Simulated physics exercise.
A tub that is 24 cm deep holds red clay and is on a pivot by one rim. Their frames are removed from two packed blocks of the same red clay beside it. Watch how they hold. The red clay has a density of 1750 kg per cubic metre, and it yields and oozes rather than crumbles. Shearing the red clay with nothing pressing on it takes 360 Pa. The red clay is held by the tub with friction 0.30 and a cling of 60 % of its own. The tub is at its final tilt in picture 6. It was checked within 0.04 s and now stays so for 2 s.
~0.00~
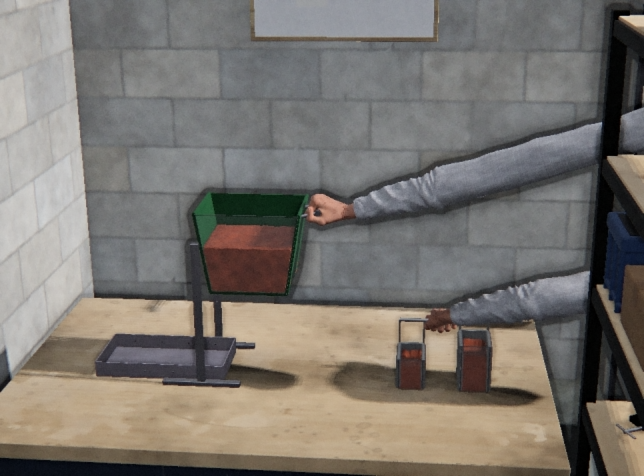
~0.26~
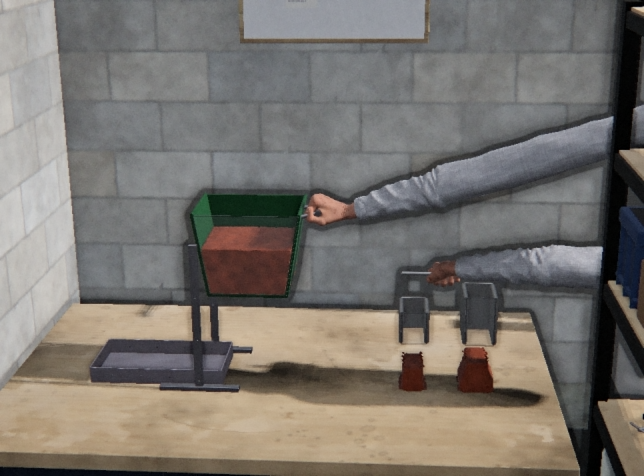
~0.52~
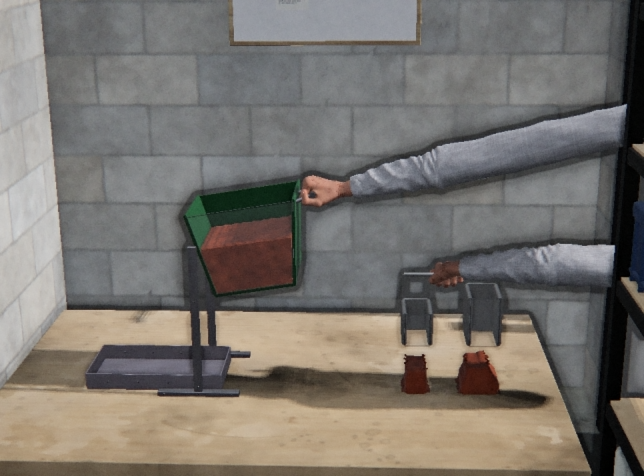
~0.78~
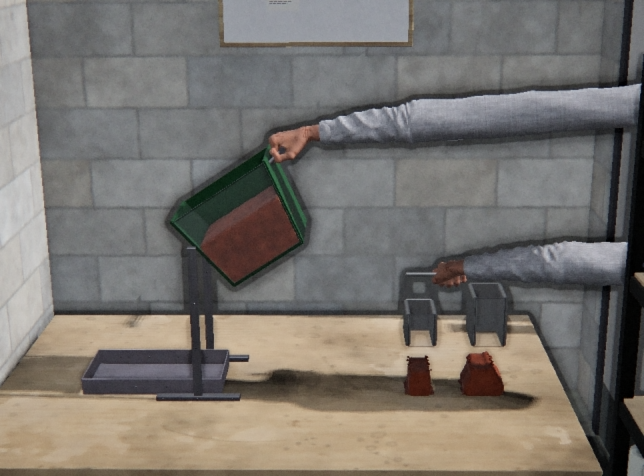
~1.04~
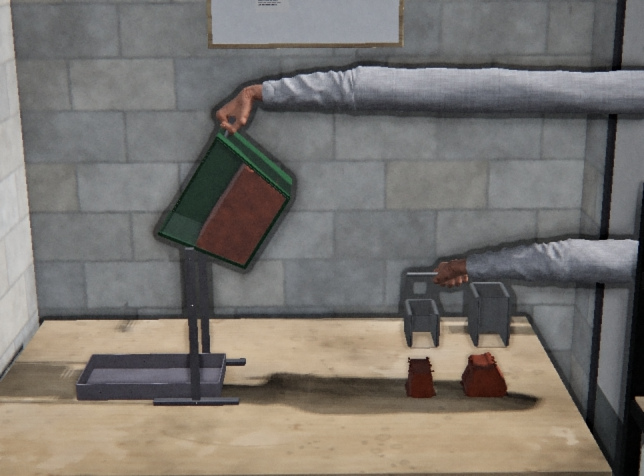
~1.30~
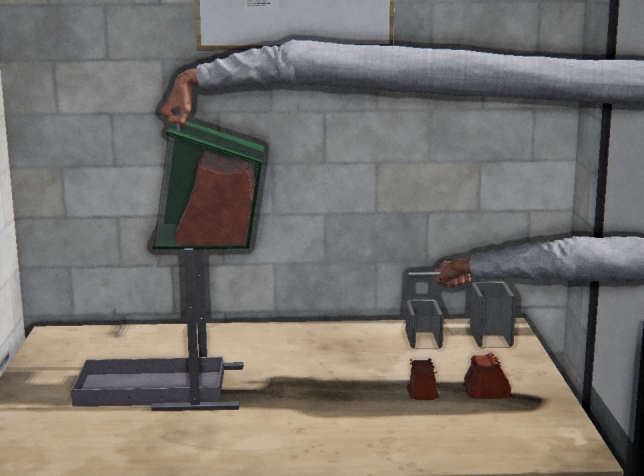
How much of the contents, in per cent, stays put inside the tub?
About 68 per cent.
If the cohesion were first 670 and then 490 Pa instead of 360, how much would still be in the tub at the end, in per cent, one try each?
The answers, in order, are 100 % and 75 %.
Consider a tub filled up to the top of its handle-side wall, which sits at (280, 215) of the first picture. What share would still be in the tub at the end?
Some 90 per cent, I reckon.
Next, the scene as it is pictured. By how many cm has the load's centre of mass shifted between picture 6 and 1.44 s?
About 5 cm.
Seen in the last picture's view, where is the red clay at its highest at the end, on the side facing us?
Around (233, 204).
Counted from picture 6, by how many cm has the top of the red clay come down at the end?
Roughly 10 cm.
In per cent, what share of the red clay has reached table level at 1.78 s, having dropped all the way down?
Some 0 % has got all the way down.
By 1.44 s, the tub is at 80 degrees and holds 99 %.
By 1.61 s, the tub is at 80 degrees and holds 83 %.
By 1.78 s, the tub is at 80 degrees and holds 72 %.
By 1.95 s, the tub is at 80 degrees and holds 68 %.
By 3.30 s, at the end, the tub is at 80 degrees and holds 68 %.
